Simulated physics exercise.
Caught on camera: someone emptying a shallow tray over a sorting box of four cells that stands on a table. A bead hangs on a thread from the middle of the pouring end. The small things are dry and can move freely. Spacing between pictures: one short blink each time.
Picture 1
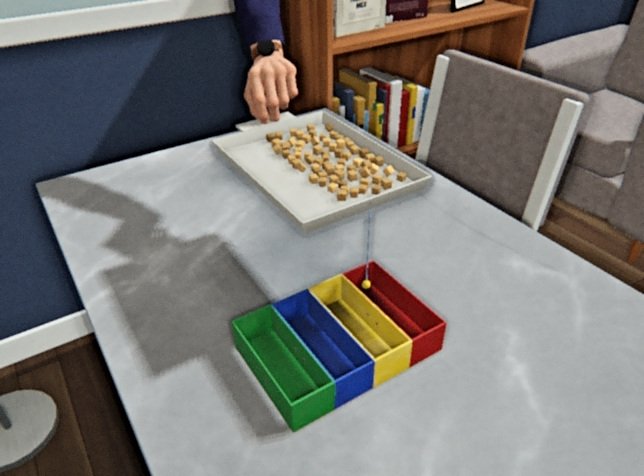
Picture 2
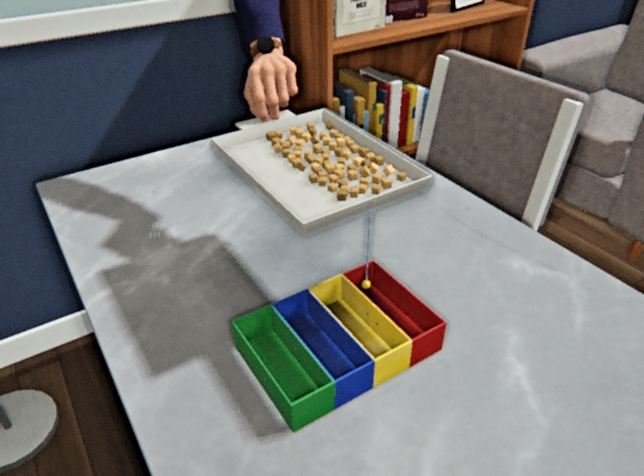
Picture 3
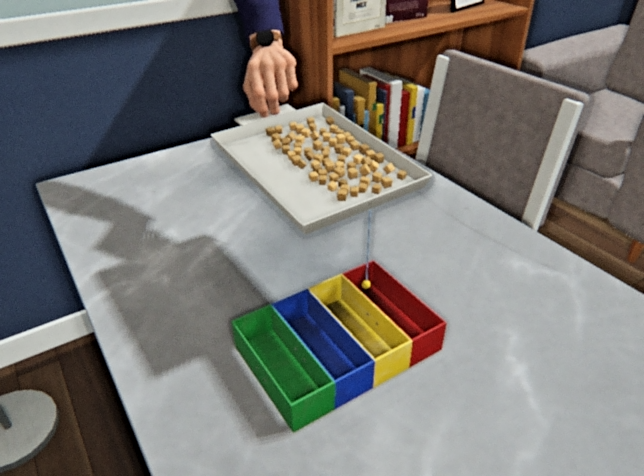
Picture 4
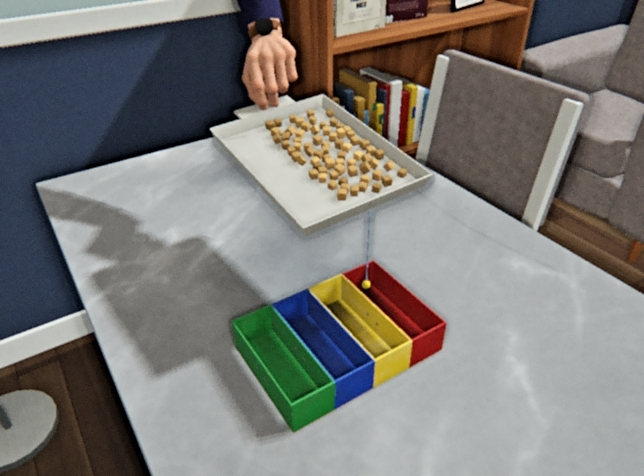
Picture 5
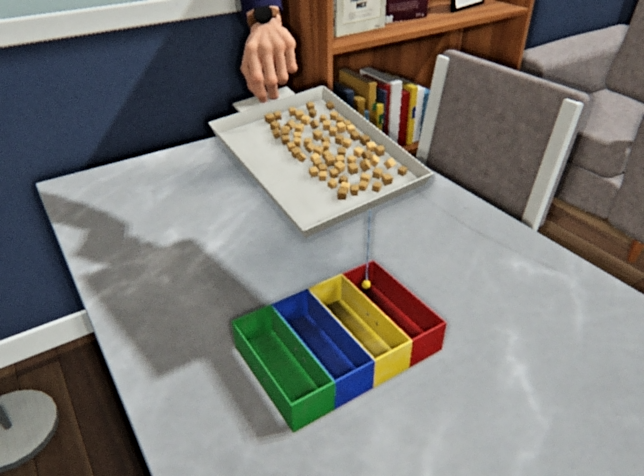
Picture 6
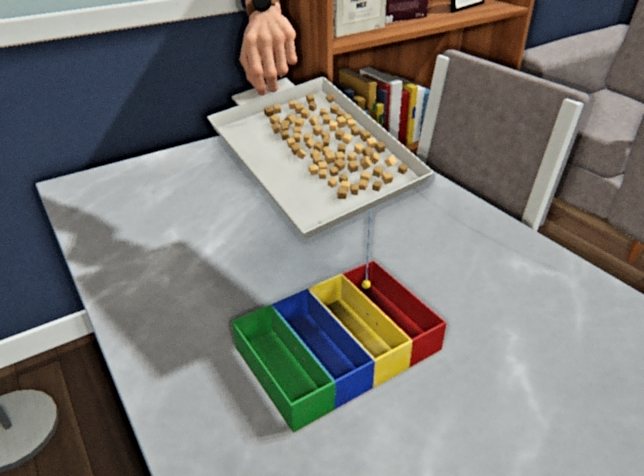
The video shows a hand holding a shallow tray of small wooden cubes above a green, blue, yellow and red sorting box on a table; the tray, level at first, tilts slightly, its pouring end dipping lowest at the left corner.
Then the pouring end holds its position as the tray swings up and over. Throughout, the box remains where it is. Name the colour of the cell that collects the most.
Blue.
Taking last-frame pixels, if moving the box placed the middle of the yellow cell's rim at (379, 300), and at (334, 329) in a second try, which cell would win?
For the first spot I'd say the green cell, and for the second spot that yellow cell.
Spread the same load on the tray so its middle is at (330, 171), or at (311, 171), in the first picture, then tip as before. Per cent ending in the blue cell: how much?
Close to 60 per cent, followed by close to 60 per cent.
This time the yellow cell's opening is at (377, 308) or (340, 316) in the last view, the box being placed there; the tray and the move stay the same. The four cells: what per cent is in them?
100 and 100 in a hundred, in turn.
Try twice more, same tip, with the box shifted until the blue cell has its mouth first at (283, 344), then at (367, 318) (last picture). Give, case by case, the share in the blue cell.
The first position comes out at 10 per cent, the other at 20 per cent.
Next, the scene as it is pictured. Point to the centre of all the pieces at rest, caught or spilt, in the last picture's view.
(340, 355).
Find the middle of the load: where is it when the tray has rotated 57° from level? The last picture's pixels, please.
Somewhere around pixel (330, 201) in the last picture.
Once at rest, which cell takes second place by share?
That would be yellow.
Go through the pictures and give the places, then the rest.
The first picture shows corners of the pouring end near (305, 219) and (425, 175), level; middle of the load near (326, 159), small wooden cubes; bead on its thread near (366, 285); green cell near (313, 404); blue cell near (354, 382); yellow cell near (392, 361); red cell near (427, 342).
The second picture shows corners of the pouring end near (305, 219) and (425, 175), level; middle of the load near (326, 158).
The third picture shows corners of the pouring end near (305, 221) and (426, 174), tipped barely, lowest at the left corner; middle of the load near (326, 155).
The fourth picture shows corners of the pouring end near (305, 223) and (426, 173), tipped a little, lowest at the left corner; middle of the load near (326, 151).
The fifth picture shows corners of the pouring end near (305, 225) and (427, 172), tipped a little, lowest at the left corner; middle of the load near (326, 147).
The sixth picture shows corners of the pouring end near (305, 228) and (427, 171), tipped a little, lowest at the left corner; middle of the load near (326, 143); green cell near (313, 404); blue cell near (354, 382); yellow cell near (392, 361); red cell near (427, 342).
Shortly afterwards, tray tipped steeply; all but a few on the tray; only a few in the blue cell; a little falling or outside the box.
Next, tray tipped right over; the bulk on the tray; a little in the blue cell; a little in the green cell; only a few in the red cell; only a few in the yellow cell; only a few falling or outside the box.
Some moments later, tray tipped past a quarter turn; near half in the blue cell; near a third in the yellow cell; a little in the green cell; a little in the red cell; only a few falling or outside the box.
In the end, tray tipped past a quarter turn; near half in the blue cell; near a third in the yellow cell; a little in the green cell; a little in the red cell; only a few outside the box.
